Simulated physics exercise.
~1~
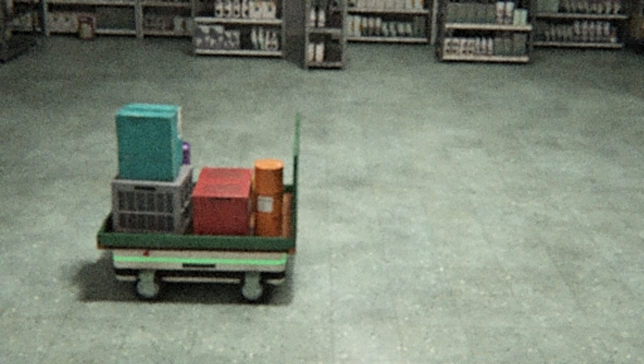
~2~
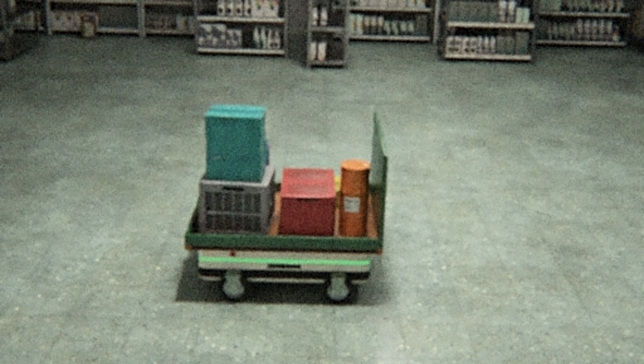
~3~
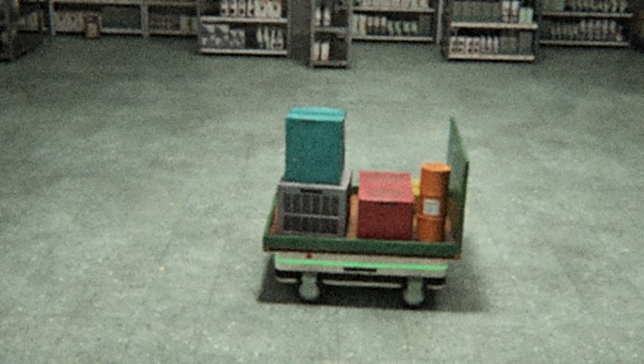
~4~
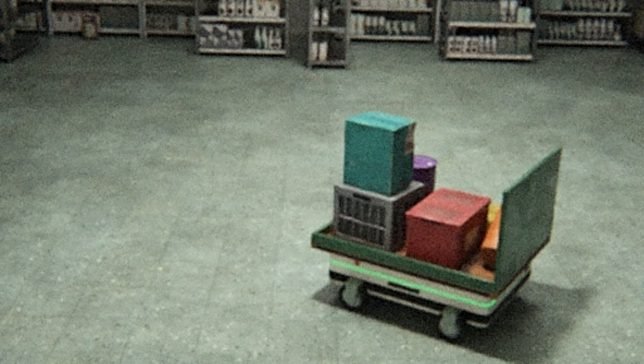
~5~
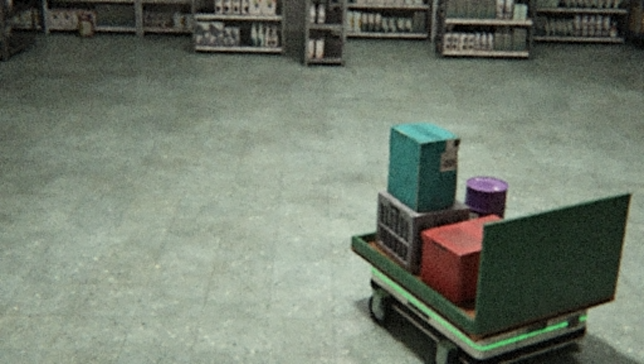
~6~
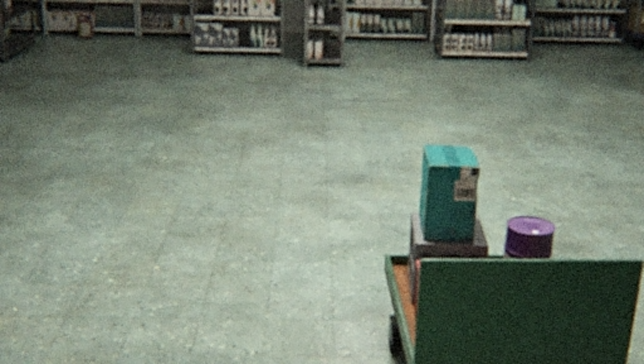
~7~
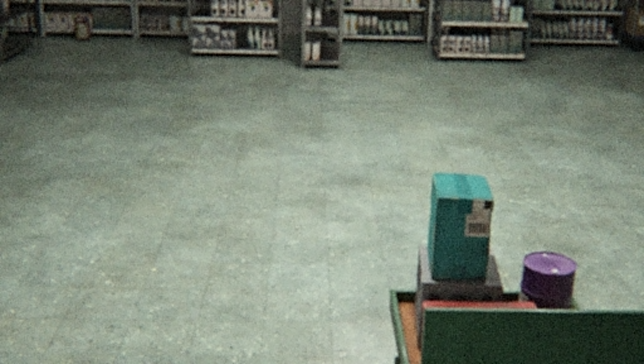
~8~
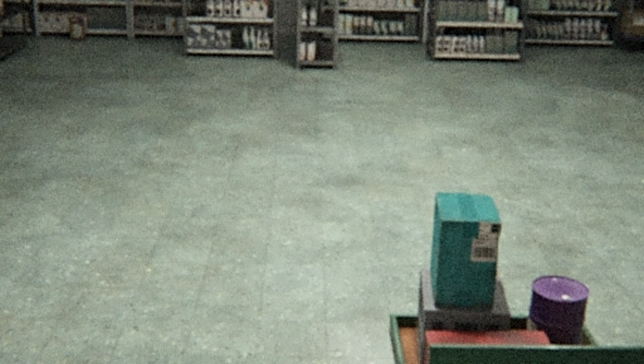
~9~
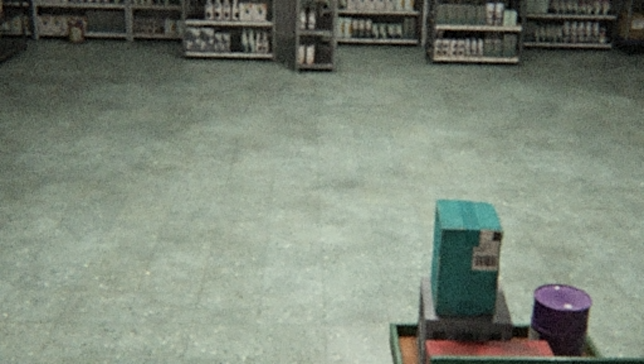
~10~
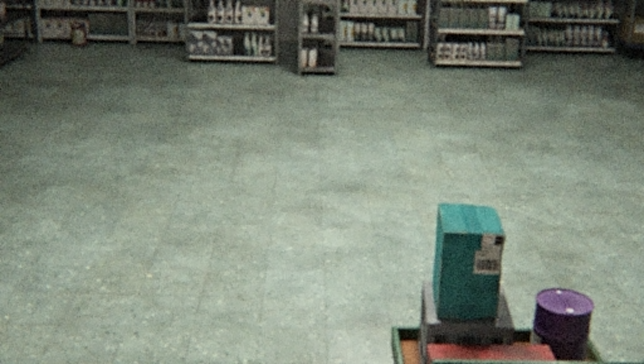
Green-edged cart carrying boxes and canisters rolling right, then curving toward the viewer and stopping with turquoise box and purple canister upright.
